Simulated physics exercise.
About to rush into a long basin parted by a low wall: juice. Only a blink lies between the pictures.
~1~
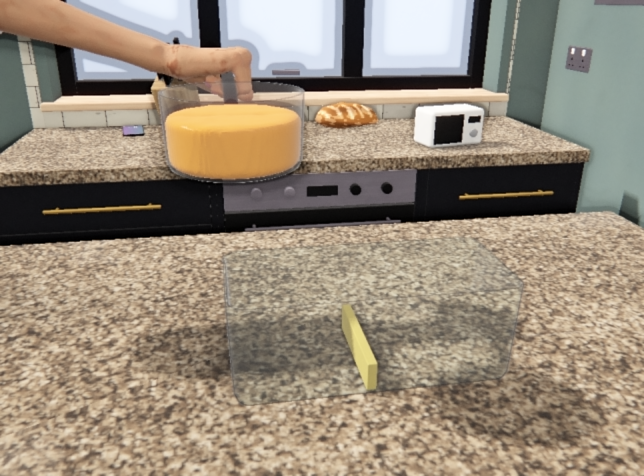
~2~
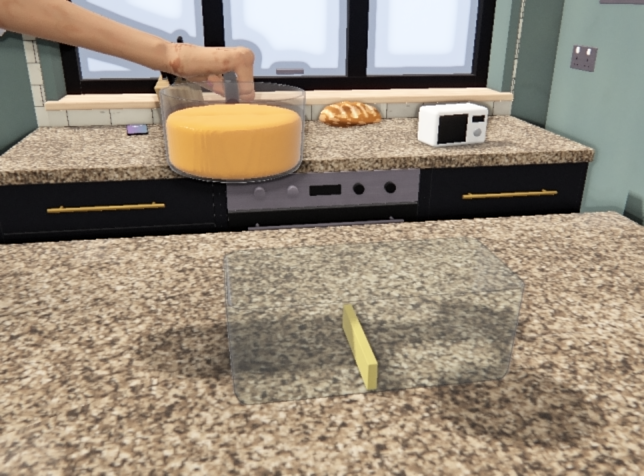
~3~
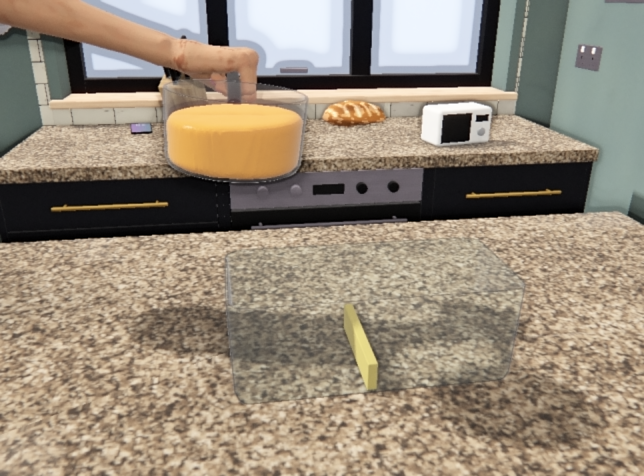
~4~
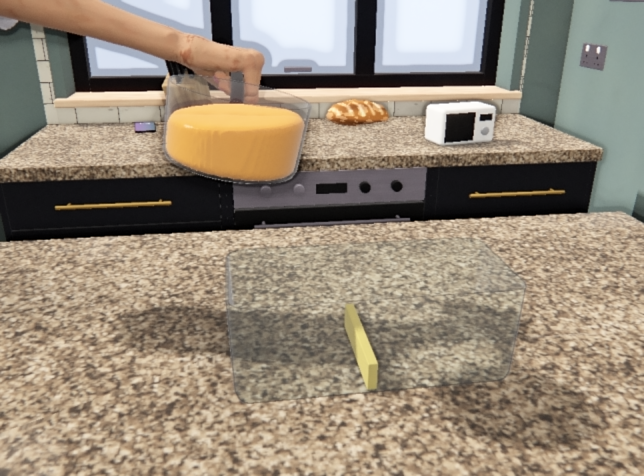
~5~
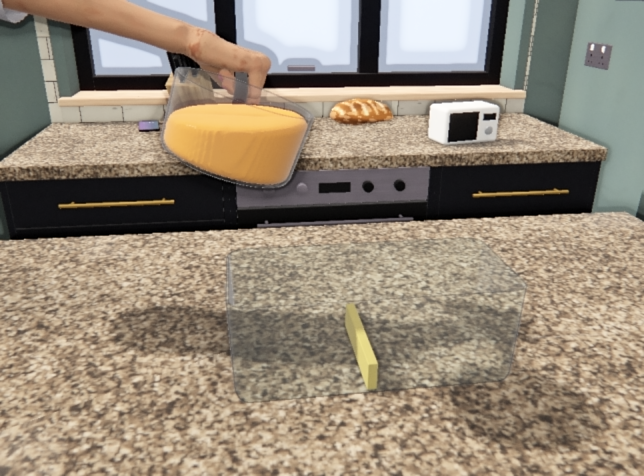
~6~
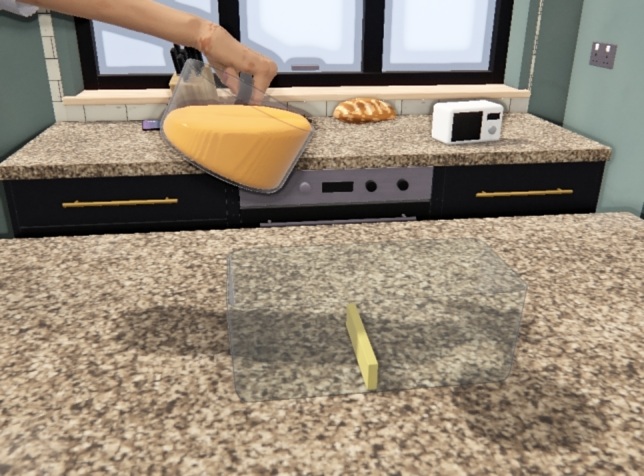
A hand tilting a clear container of orange liquid rightward, gradually steepening, above a transparent basin with a low yellow divider.
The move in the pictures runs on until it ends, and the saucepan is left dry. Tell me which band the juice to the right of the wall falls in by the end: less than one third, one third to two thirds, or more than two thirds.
I expect what gathers right of the wall to fall within one third to two thirds.
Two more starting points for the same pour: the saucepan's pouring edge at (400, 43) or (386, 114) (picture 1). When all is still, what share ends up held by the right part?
First try 85 %, second try 90 %.
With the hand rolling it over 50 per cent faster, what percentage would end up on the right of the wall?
It comes to near 40 per cent.
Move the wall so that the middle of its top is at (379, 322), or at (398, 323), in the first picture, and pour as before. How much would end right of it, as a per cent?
Result: 10 % first, 5 % second.
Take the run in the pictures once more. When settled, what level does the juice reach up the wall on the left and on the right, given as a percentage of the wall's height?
Left: About 50; right: About 40.
A moment on, the saucepan is tipped on its side and 45 per cent is still to pour, 4 is left of the wall and 7 right of it.
Next, the saucepan is tipped on its side and 15 per cent is still to pour, 25 is left of the wall and 48 right of it.
Then the saucepan is tipped on its side and 4 per cent is still to pour, 41 is left of the wall and 49 right of it.
Later the saucepan is tipped on its side and 1 per cent is still to pour, 47 is left of the wall and 49 right of it.
Finally, 49 per cent lies left of the wall, 49 right of it and 1 outside.
